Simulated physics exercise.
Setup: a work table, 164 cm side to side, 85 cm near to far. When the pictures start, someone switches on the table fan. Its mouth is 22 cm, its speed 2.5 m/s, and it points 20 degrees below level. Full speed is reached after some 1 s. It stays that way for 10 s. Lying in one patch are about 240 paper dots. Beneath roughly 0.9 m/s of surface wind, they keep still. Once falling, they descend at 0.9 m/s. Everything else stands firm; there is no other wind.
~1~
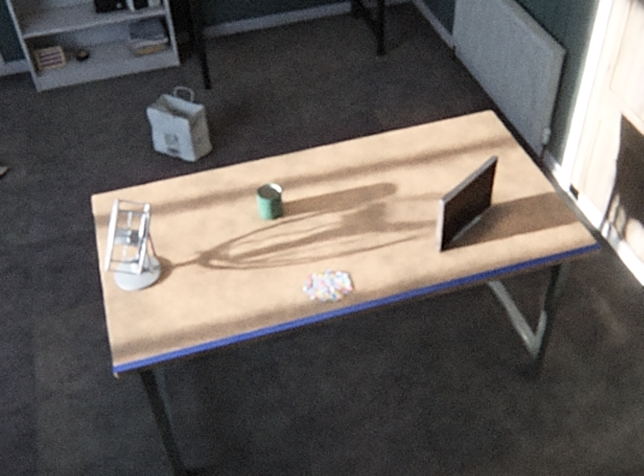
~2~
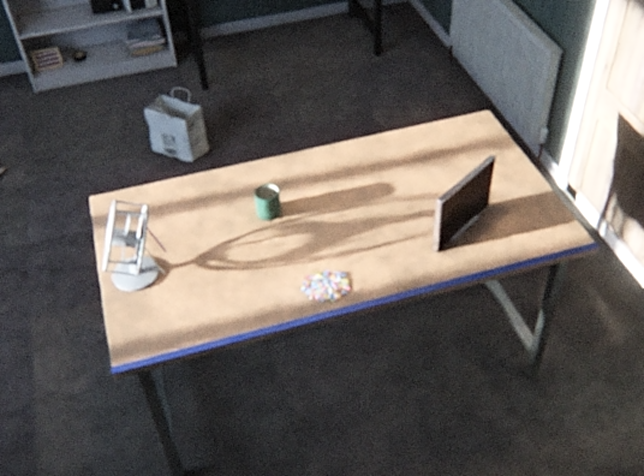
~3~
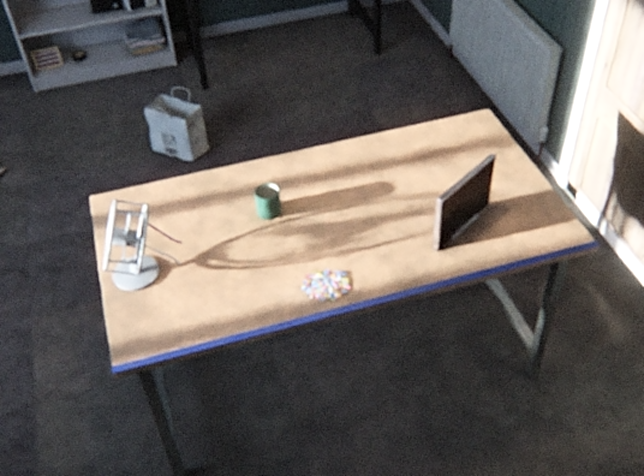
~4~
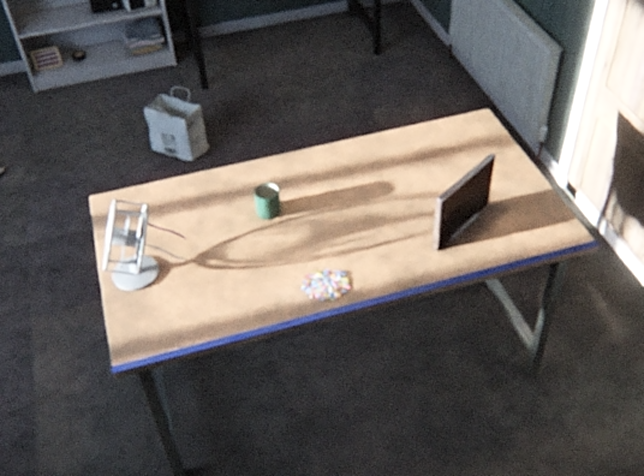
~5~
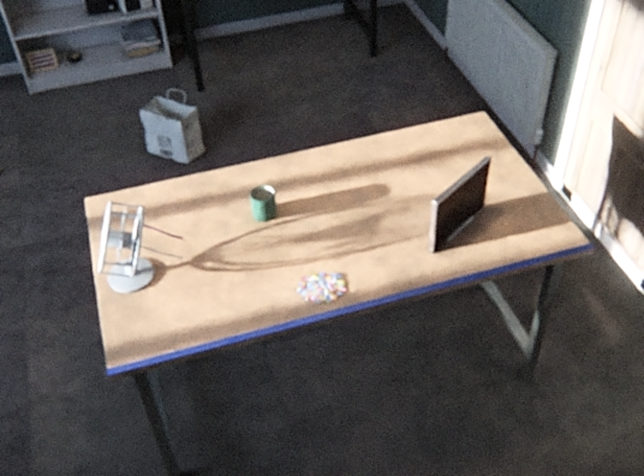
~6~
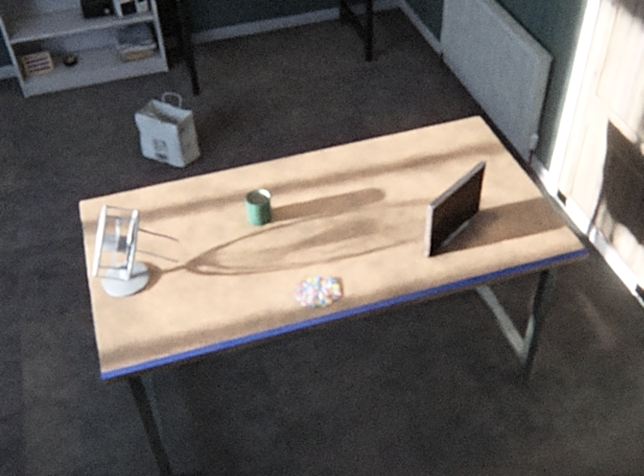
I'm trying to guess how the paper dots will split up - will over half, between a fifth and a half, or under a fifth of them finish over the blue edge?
I'd say over half of them.
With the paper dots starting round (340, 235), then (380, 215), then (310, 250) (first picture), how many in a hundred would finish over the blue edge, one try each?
First try near 0 %, second near 0 %, third near 30 %.
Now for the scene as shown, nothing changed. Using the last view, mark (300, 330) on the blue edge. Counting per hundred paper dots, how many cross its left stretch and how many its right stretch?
0 % left, 100 % right.
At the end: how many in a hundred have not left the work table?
About 0 % of them are still there at the end.
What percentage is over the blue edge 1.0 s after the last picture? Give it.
About 100 per cent.
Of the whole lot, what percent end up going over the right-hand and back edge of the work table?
0 % right-hand, 0 % back.
Then, 1.0 s after the last picture, 0 % are on the move or not yet settled, 100 % are over the blue edge.
Then, 2.2 s after the last picture, 0 % are on the move or not yet settled, 100 % are over the blue edge.
Then, 4.6 s after the last picture, 0 % are on the move or not yet settled, 100 % are over the blue edge.
Then, 9.1 s after the last picture, at the end, 100 % are over the blue edge.
